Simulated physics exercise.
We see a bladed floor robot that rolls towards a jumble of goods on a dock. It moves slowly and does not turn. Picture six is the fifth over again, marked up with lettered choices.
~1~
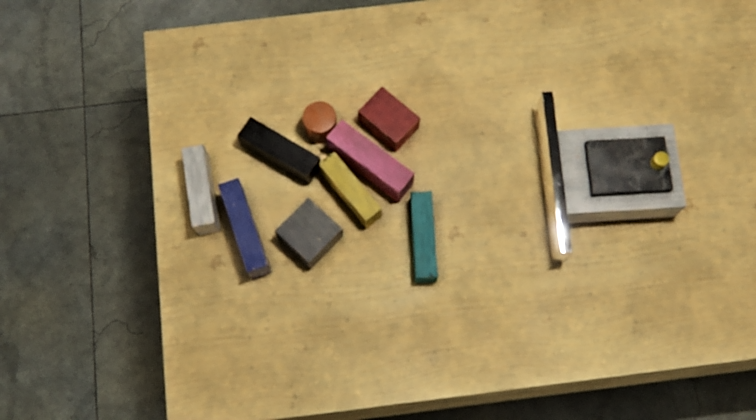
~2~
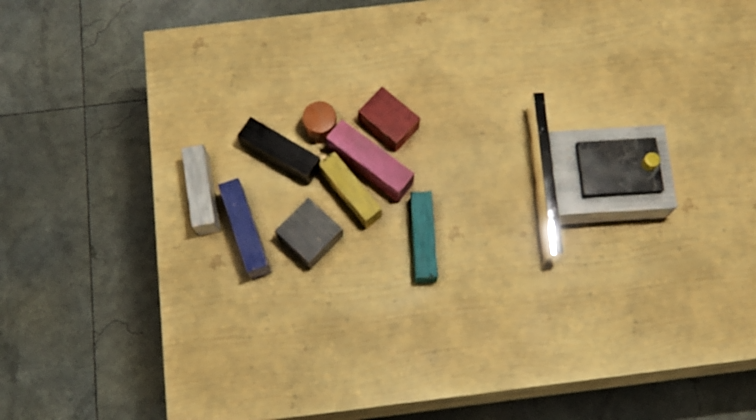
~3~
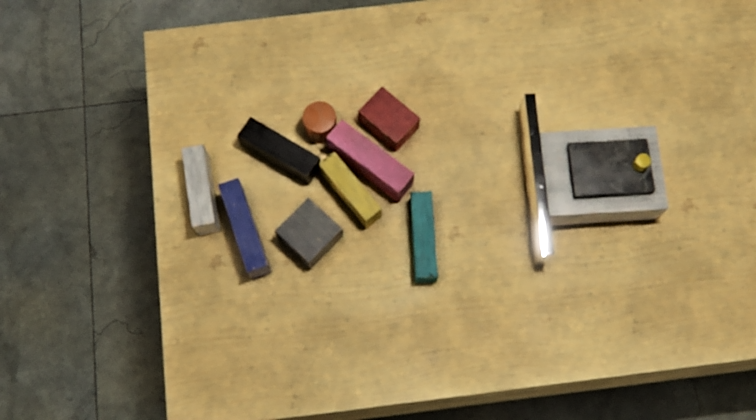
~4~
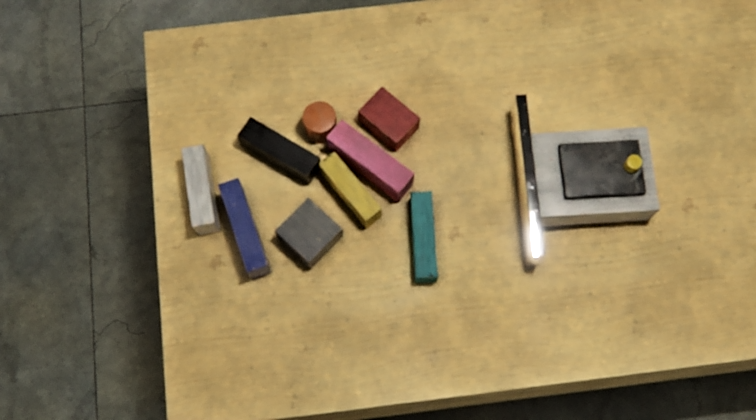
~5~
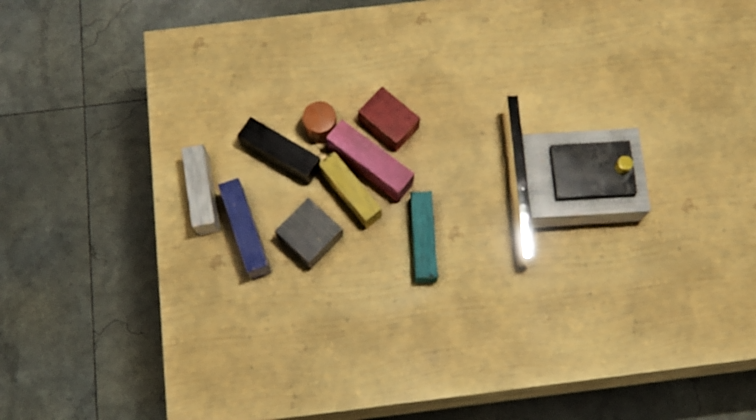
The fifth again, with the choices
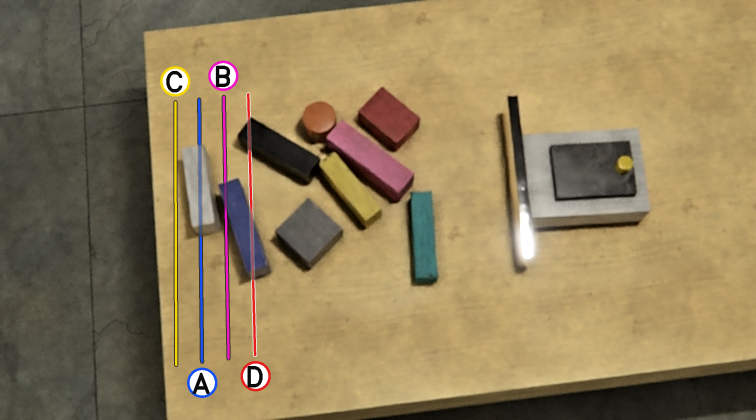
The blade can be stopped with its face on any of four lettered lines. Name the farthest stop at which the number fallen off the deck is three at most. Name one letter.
It can go as far as A.
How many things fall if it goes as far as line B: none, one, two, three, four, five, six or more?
Two.
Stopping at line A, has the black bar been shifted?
By then, yes.
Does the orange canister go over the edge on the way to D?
No.
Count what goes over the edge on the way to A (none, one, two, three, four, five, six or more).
In all, three.
On the marked copy, A at (201, 226); B at (226, 223); C at (176, 229); D at (252, 220).
Taking A. A third of the way, robot (472, 184); orange canister (316, 117); red crate (364, 117).
Two thirds of the way, robot (356, 198); white bar (193, 190); blue bar (208, 235).
When it is over, robot (264, 209); blue bar over the edge; white bar over the edge; three fallen.
As for the rest, B is within the limit but short; C drops five; D is within the limit but short.
